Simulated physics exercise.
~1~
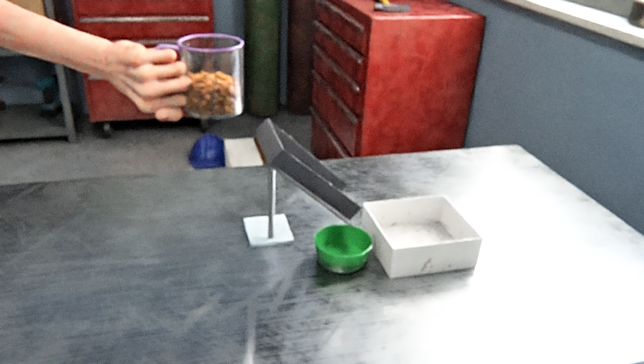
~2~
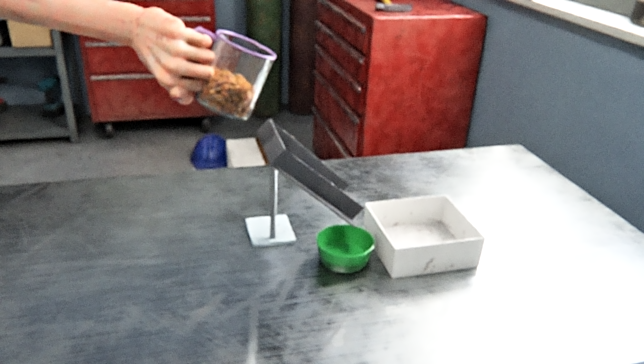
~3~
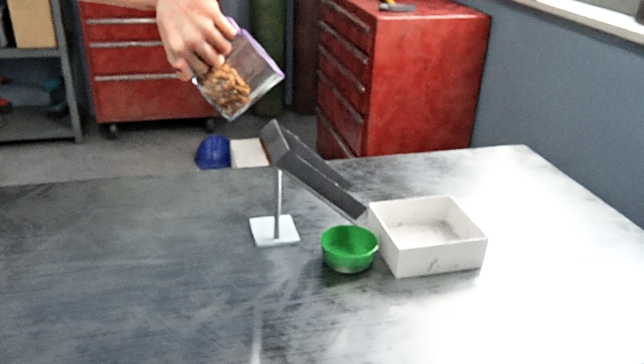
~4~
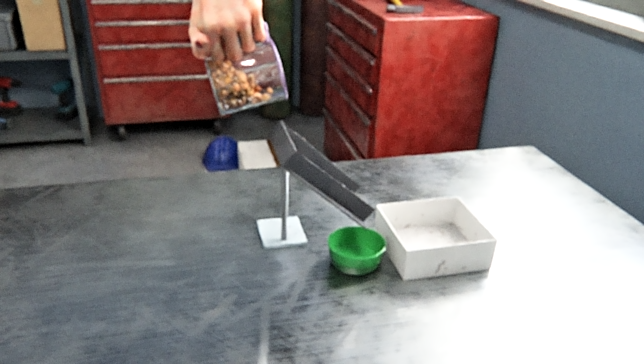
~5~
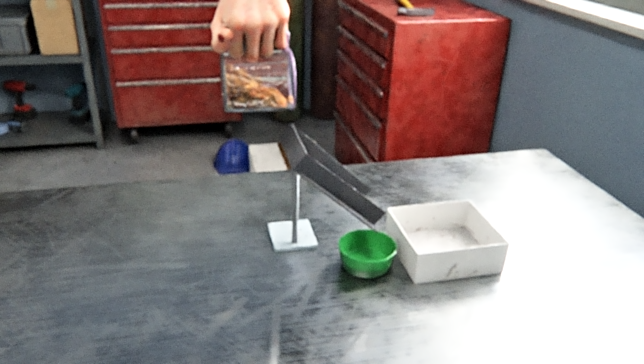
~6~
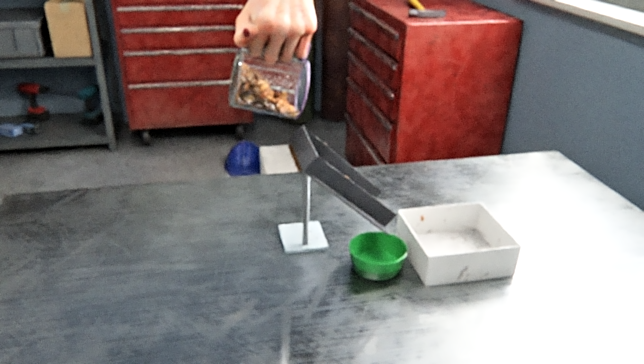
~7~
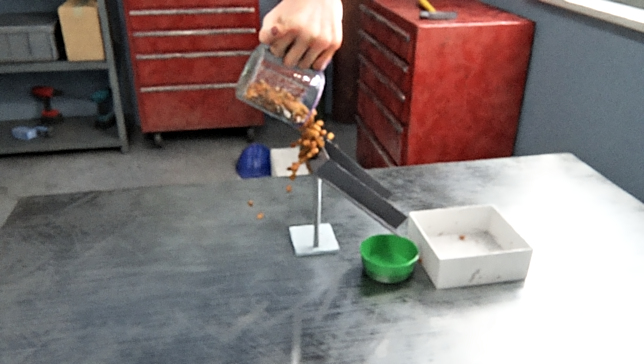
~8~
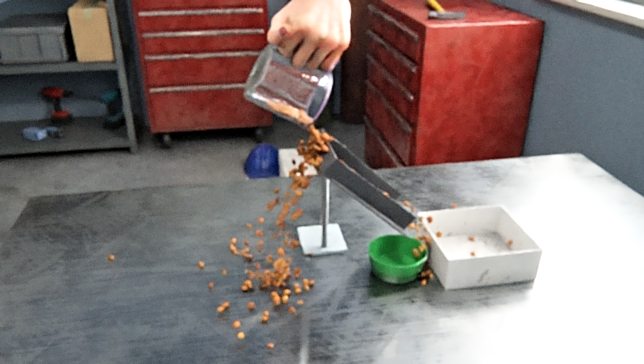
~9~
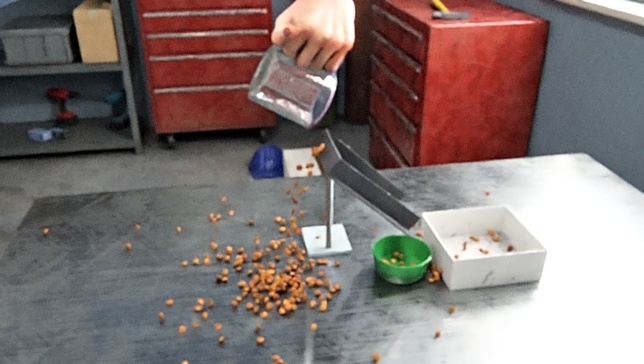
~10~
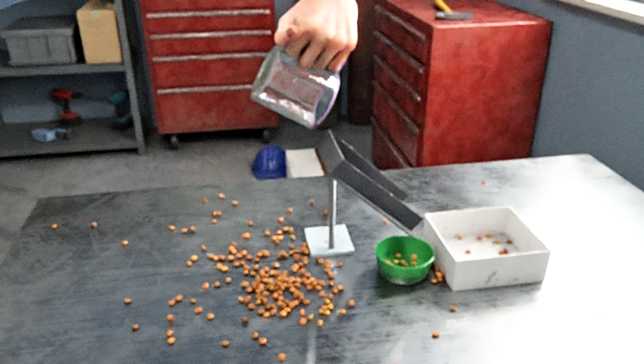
A clear cup of brown kibble, held by a hand, tipped over a sloping dark chute and poured, but most of the bits spilled onto the table left of it, while only a few ended up in the green dish and white tin.
